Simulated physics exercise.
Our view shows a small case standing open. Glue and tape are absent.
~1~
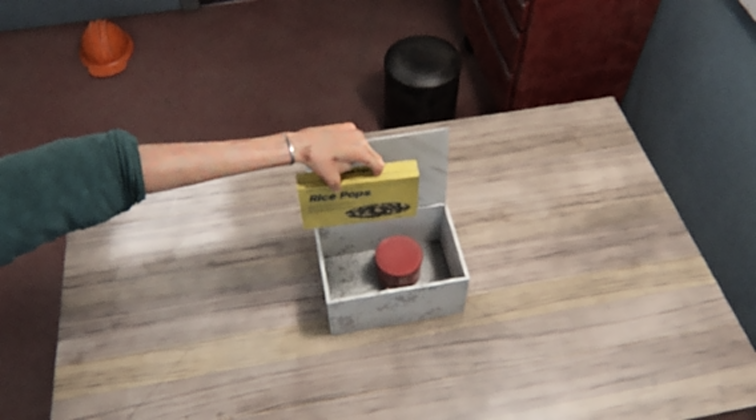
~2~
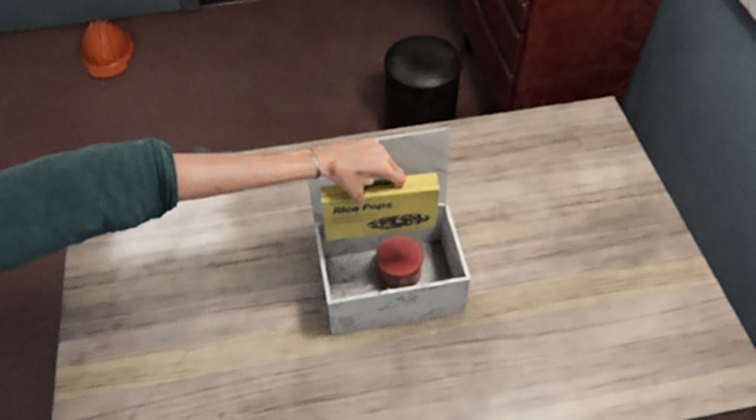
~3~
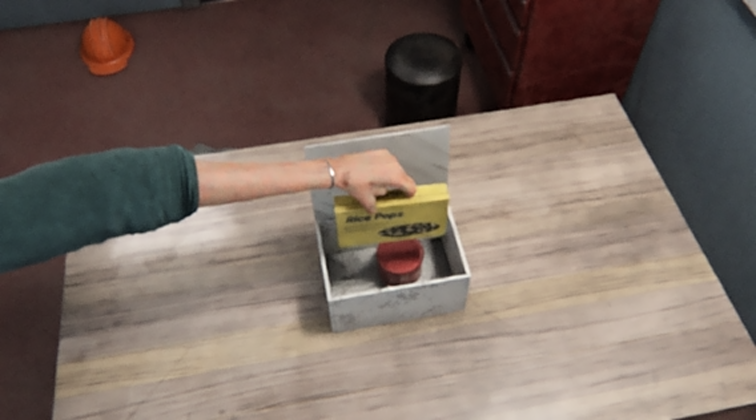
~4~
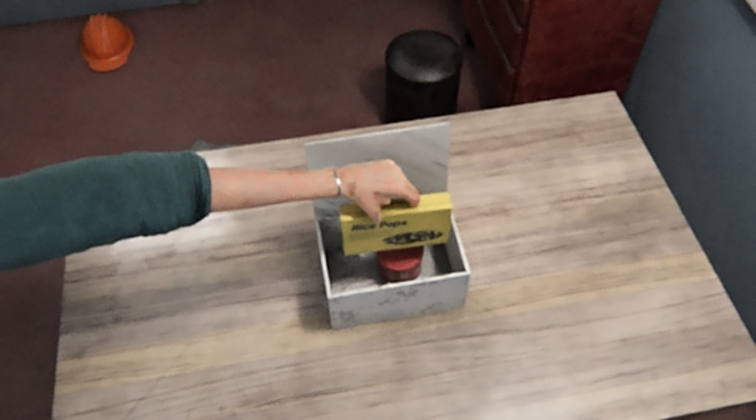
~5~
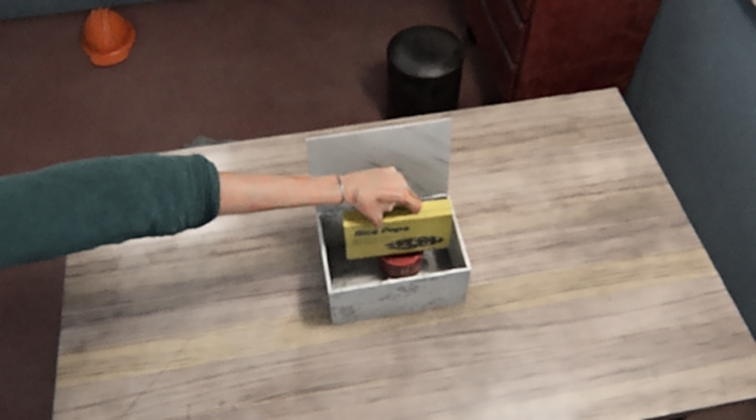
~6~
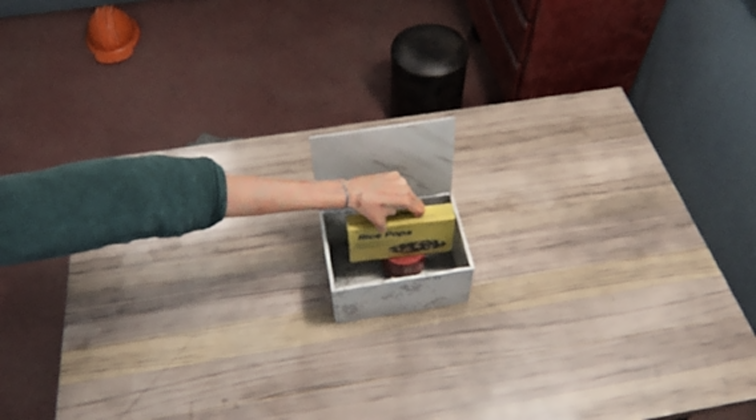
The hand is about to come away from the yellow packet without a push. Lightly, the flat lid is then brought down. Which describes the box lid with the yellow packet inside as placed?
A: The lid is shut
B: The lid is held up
The lid is held up.
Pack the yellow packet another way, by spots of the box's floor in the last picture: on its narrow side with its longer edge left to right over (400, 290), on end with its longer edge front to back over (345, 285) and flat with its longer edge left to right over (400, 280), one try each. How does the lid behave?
So: First open, second open, third shut tight.
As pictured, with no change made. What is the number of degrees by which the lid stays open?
The answer is about 40 degrees.
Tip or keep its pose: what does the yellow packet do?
It stays as it was set.
Then, 1.30 s later than the last frame, lid 81° above the rim.
Then, 1.60 s later than the last frame, lid 57° above the rim.
When it is over, lid 42° above the rim; both as before. End places, in pixels of the last picture, yellow packet near (400, 235).
